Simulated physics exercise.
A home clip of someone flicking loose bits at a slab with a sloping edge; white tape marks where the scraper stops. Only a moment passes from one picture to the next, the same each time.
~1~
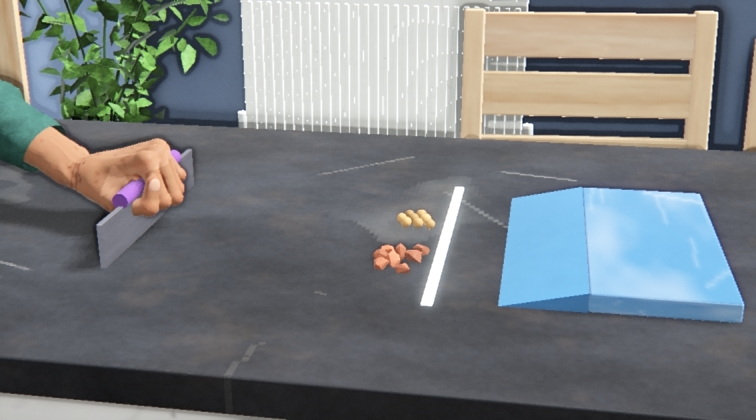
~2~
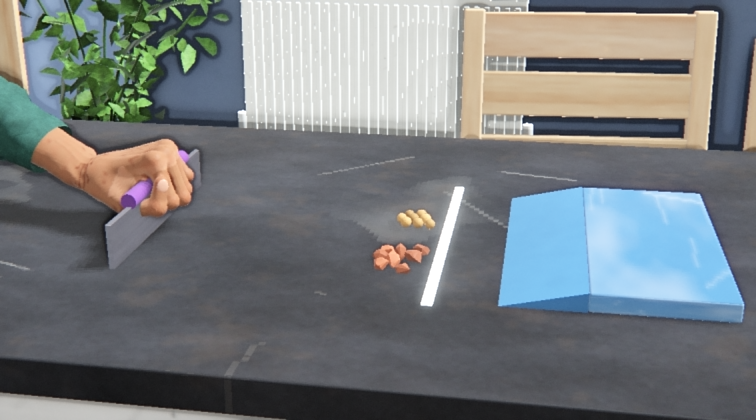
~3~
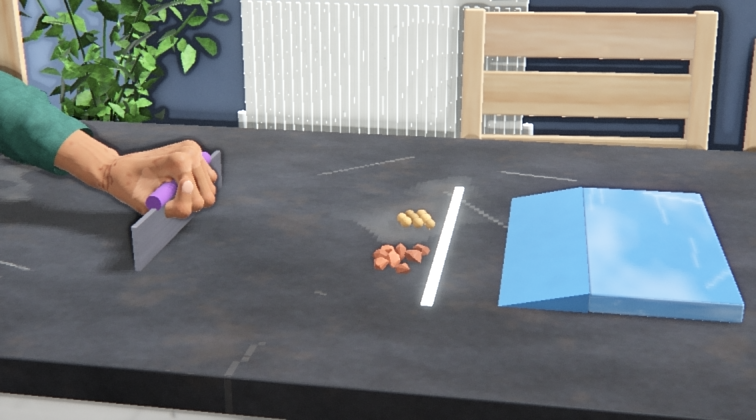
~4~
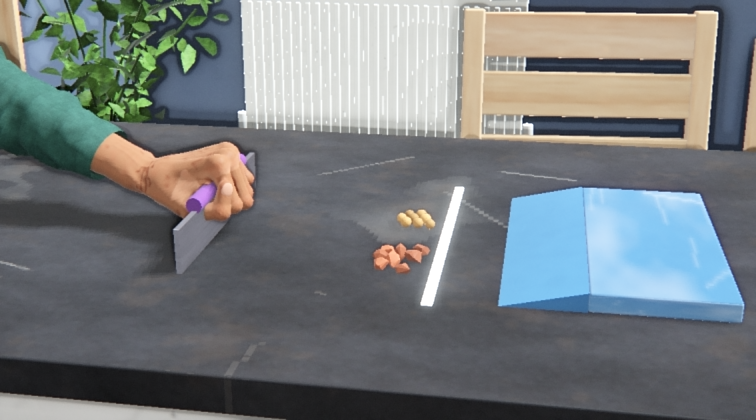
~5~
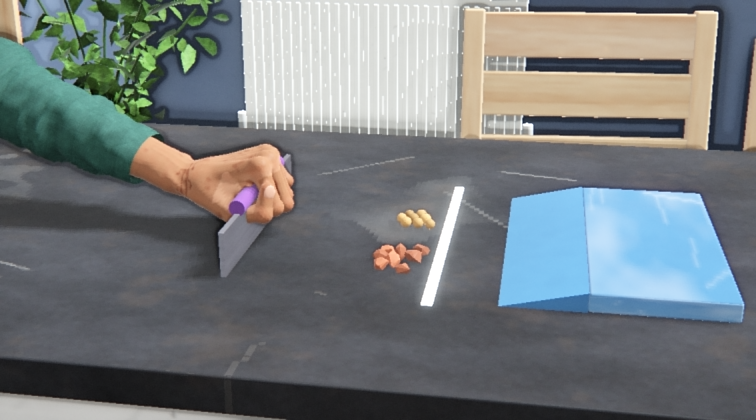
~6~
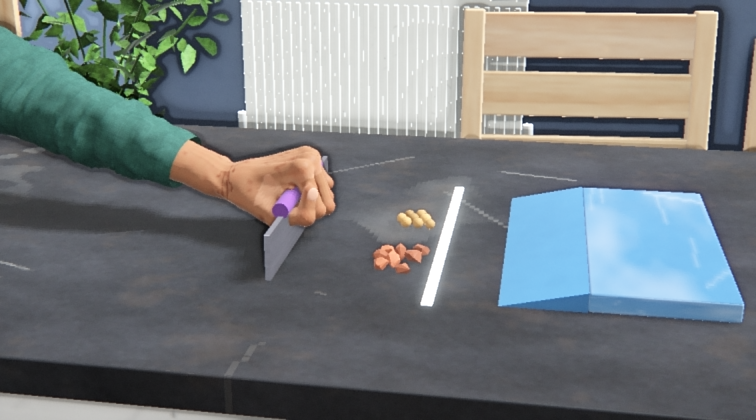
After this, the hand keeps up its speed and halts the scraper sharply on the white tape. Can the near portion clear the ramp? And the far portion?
Here the near portion falls short of the top, and the far portion sends pieces over the top.
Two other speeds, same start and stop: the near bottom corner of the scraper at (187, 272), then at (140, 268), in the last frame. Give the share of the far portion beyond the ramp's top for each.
Near 0 % and 0 %.
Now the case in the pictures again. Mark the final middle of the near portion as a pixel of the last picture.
Around (502, 264).
Then, 0.12 s past the last view, scraper still moving, near (385, 196); near portion all short of the ramp; far portion all short of the ramp.
Then, 0.26 s past the last view, scraper stopped at the white tape; near portion all short of the ramp; far portion a small part on the ramp, most short of the ramp.
Then, 0.54 s past the last view, scraper stopped at the white tape; near portion about a quarter on the ramp, most short of the ramp; far portion all past the top.
Finally, scraper stopped at the white tape; near portion none past the top, about a quarter on the ramp, most short of the ramp; far portion all past the top.
